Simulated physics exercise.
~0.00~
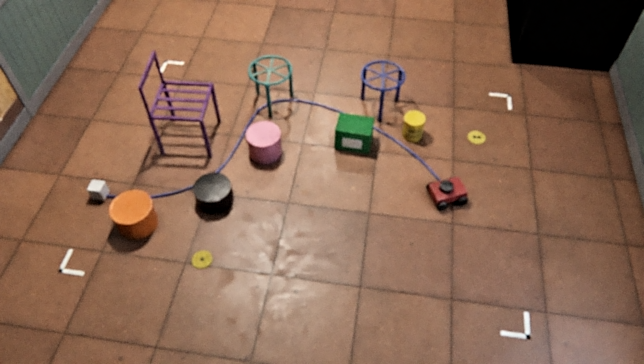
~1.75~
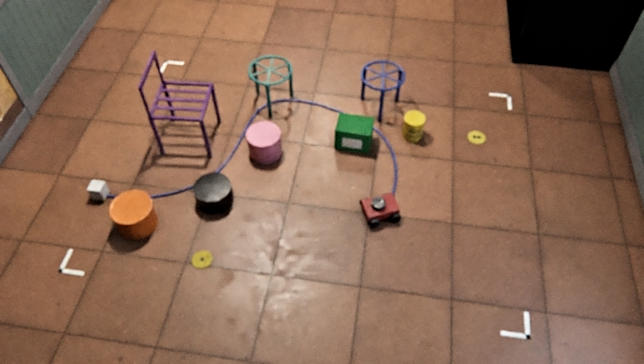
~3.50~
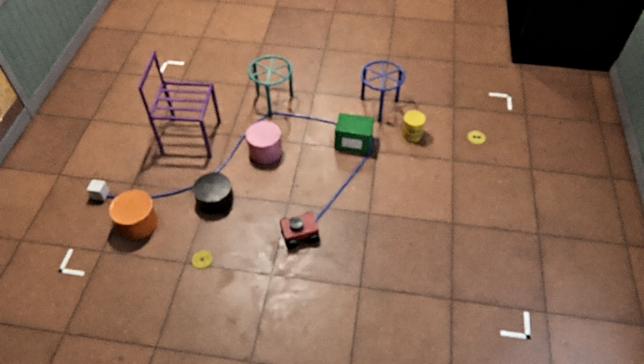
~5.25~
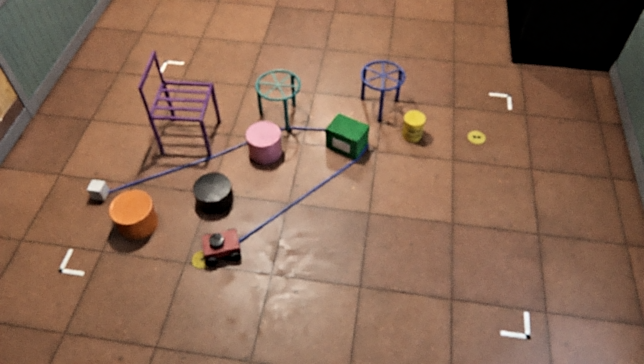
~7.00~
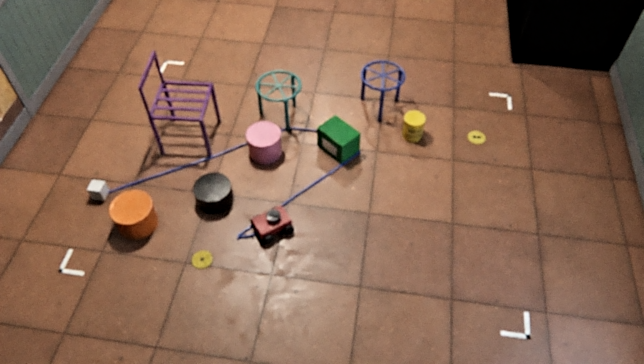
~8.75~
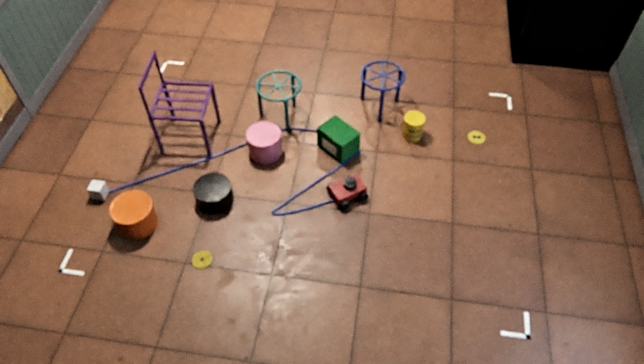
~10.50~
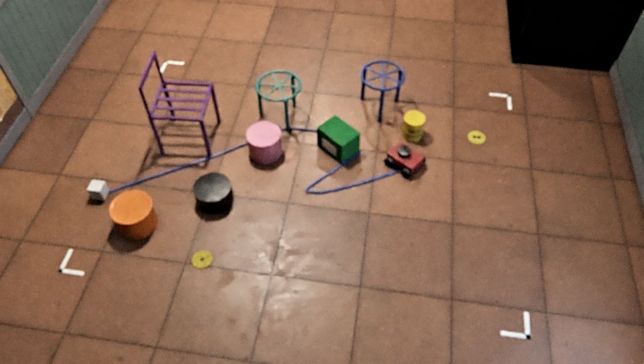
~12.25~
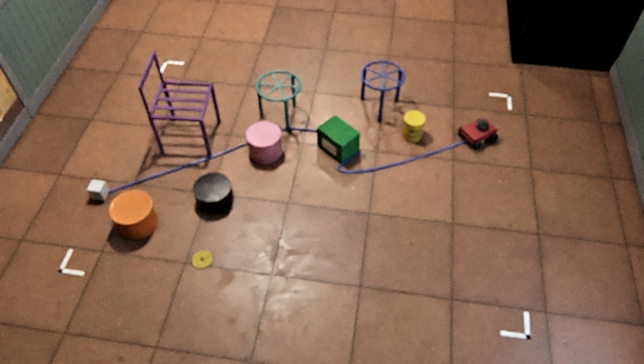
At the start, a red cart sits at the right of a tiled floor, joined to a small white block at the left by a blue lead that winds among bins, buckets, stools, a carton and a purple chair. The cart drives left and toward the viewer to a yellow mark, drawing the lead into straighter lines. As it does, the green carton slides slightly left and turns, and the teal stool shifts a little right and nearer. The cart then heads back up to the right, trailing a loop of lead. It ends at the right-hand yellow mark, with the carton and stool still displaced.
